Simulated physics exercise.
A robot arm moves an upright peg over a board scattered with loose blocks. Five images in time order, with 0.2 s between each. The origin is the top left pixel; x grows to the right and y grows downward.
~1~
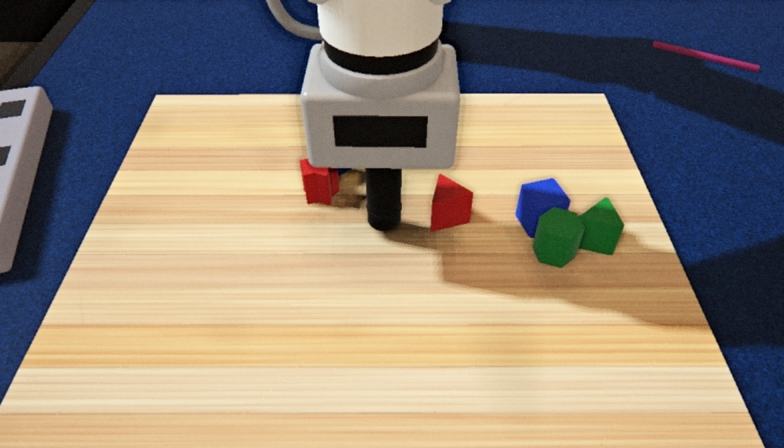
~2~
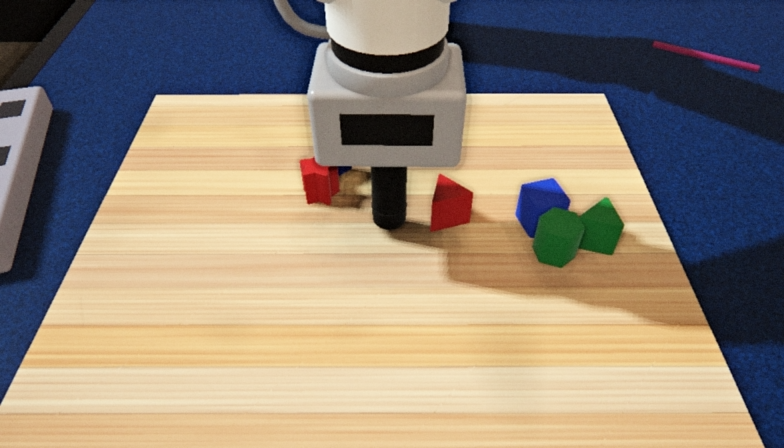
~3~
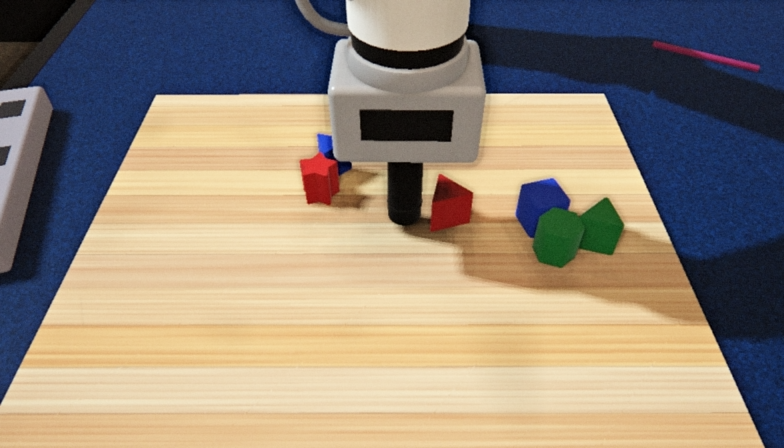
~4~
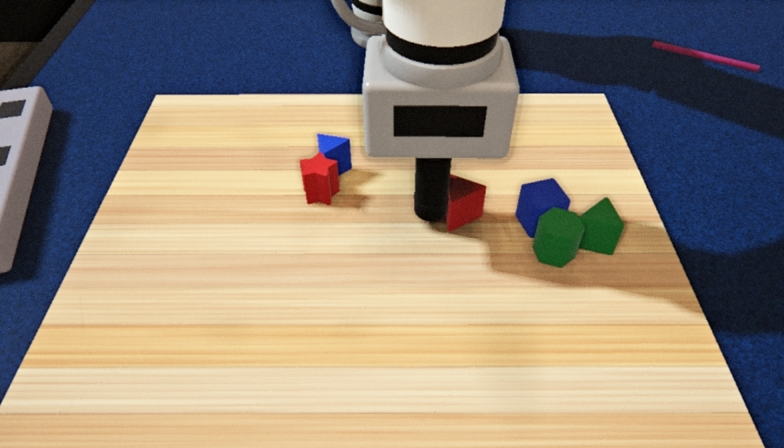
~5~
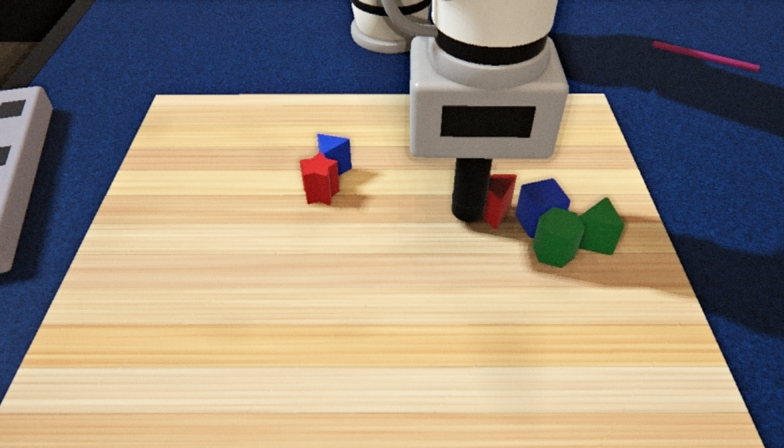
On a wooden board, a robot arm's upright black peg moves right, pushing a red triangular block toward blue and green blocks.
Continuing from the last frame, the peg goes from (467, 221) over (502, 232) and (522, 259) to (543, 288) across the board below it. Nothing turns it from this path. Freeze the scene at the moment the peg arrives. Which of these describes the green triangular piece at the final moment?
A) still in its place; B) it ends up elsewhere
The one that fits is A, still in its place.
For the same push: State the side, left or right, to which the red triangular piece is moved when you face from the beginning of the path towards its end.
Left-hand side.
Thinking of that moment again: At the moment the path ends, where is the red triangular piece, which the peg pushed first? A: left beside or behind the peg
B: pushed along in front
Correct choice: A.
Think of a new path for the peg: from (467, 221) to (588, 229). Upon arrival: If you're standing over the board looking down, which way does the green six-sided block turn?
If we look at it from overhead, the green six-sided block pivots clockwise.
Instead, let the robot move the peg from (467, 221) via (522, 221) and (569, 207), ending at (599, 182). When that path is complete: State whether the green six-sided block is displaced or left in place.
It is not moved.
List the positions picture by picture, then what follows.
The first picture shows peg tip at (384, 221); block tops, red triangular piece at (449, 189); blue square piece at (546, 192); green six-sided block at (562, 222); green triangular piece at (604, 212).
The second picture shows peg at (389, 219); blocks unchanged.
The third picture shows peg at (404, 215); blocks unchanged.
The fourth picture shows peg at (430, 211); red triangular piece at (462, 186).
The fifth picture shows peg at (468, 212); red triangular piece at (497, 182); blue square piece at (546, 192); green six-sided block at (562, 222); green triangular piece at (604, 212).
The first path, step by step. One third of the way, peg at (503, 223); red triangular piece at (514, 181), turned 25° anticlockwise; blue square piece at (550, 192).
Two thirds of the way, peg at (525, 250); red triangular piece at (514, 181), turned 25° anticlockwise; blue square piece at (550, 192); green six-sided block at (569, 225), turned 15° anticlockwise.
At the end, peg at (546, 279); red triangular piece at (514, 181), turned 25° anticlockwise; blue square piece at (550, 192); green six-sided block at (571, 227), turned 25° anticlockwise; green triangular piece in place.
